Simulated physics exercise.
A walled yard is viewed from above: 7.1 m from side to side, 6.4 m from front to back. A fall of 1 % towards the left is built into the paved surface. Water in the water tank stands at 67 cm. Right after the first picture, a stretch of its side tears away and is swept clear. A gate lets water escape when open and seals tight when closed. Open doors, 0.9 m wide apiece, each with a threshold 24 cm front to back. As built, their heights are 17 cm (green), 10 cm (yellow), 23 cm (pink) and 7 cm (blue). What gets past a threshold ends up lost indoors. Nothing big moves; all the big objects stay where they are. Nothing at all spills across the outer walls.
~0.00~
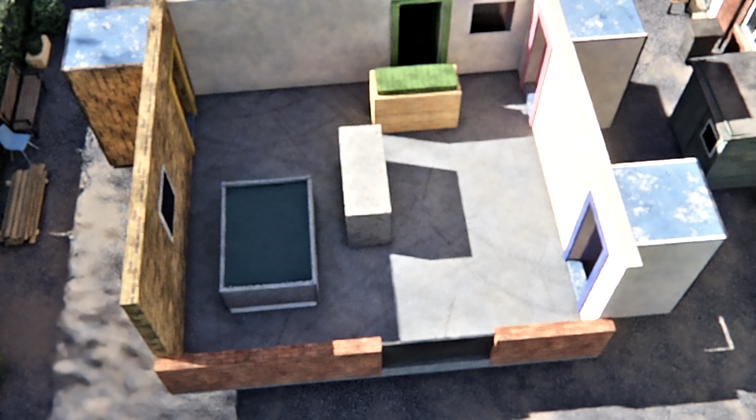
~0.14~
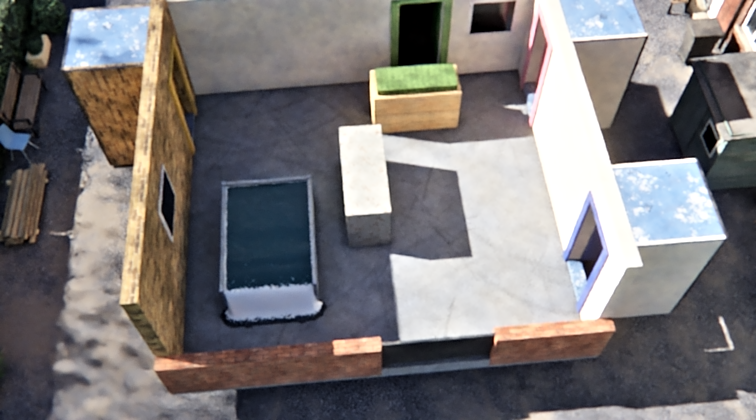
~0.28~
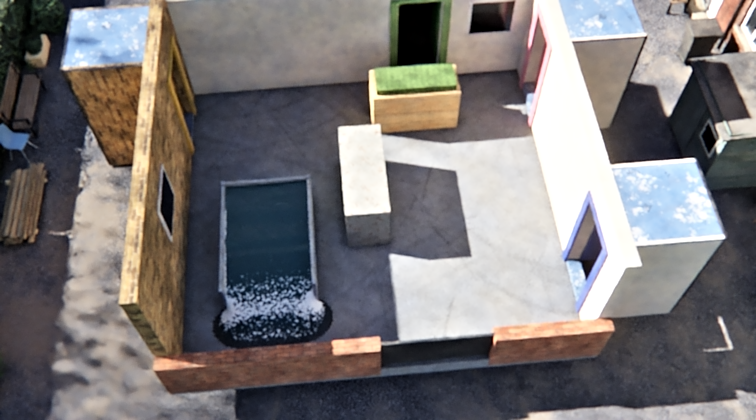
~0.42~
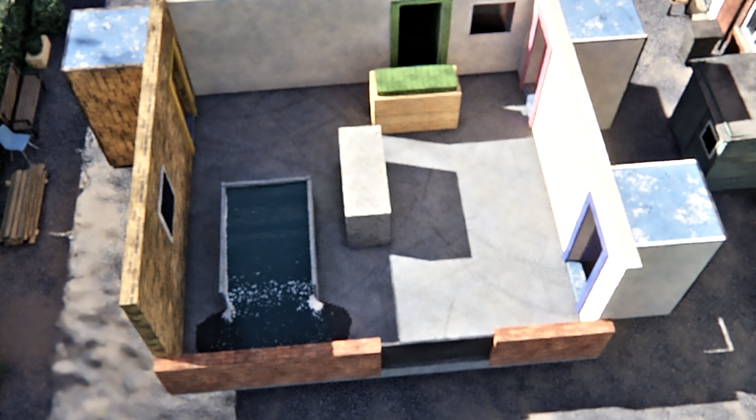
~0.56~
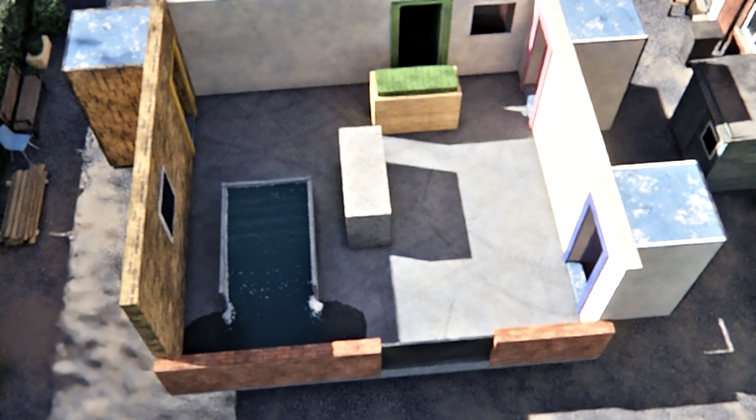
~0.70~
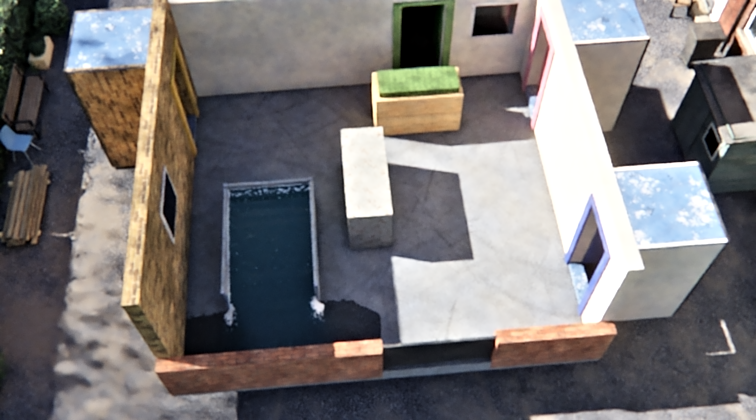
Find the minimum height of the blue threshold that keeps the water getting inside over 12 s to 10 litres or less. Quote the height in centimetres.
Roughly 14.5 cm.
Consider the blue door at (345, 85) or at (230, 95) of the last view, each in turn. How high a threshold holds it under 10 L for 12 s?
About 6.5 cm, then about 24 cm.
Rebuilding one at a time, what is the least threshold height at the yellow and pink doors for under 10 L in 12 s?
About 8.0 cm at yellow and 7.0 cm at pink.
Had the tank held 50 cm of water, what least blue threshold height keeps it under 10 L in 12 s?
In that case, roughly 9.0 cm.
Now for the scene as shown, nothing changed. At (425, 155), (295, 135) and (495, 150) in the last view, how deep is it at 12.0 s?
Respectively 6 cm, 7 cm and 5 cm.
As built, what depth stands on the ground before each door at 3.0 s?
In cm: Green 0, yellow 9, pink 0, blue 9.
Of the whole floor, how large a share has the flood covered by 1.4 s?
Approximately 15 %.
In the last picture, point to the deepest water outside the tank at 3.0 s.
About (184, 376).
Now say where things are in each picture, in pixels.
The first picture shows the water tank at (268, 234) is whole and still, 67 cm deep; the blue door at (585, 256) is dry.
In the second picture, the gap is at (271, 298), the front 0.3 m out at (232, 322); the back of the water tank holds 67 cm.
In the third picture, the gap is at (271, 299), the front 0.7 m out at (238, 343); the back of the water tank holds 67 cm.
In the fourth picture, water pours out at (272, 300) and has run 1.2 m, to a hidden place; about 10 cm deep outside, 67 cm at the back.
In the fifth picture, water pours out at (272, 301) and has run 1.3 m, to a hidden place; about 12 cm deep outside, 65 cm at the back.
In the sixth picture, the front is at a hidden place, 1.5 m from the gap at (273, 302); 3.3 m2 of floor is wet, 58 cm left at the back; 3.9 m in a straight line remain to the blue door at (586, 259).
After 1.4 s water covers 15 % of the floor, deepest (58 cm) near (184, 376); it has not reached the blue door.
After 3.0 s water covers 50 % of the floor, deepest (32 cm) near (184, 376); 9 cm at the blue door, 8 litres in over its 7 cm threshold.
After 12.0 s water covers 100 % of the floor, deepest (10 cm) near (273, 94); 2 cm at the blue door, 84 litres in over its 7 cm threshold.
At the blue door as built, the water arrived by 2.6 s and peaked near 17 cm at 3.4 s.
Run again over the same 12 s with other heights there, 20 litres in over 12.5 cm, 2 litres over 17 cm. The limit of 10 litres is kept from about 14.5 cm up.
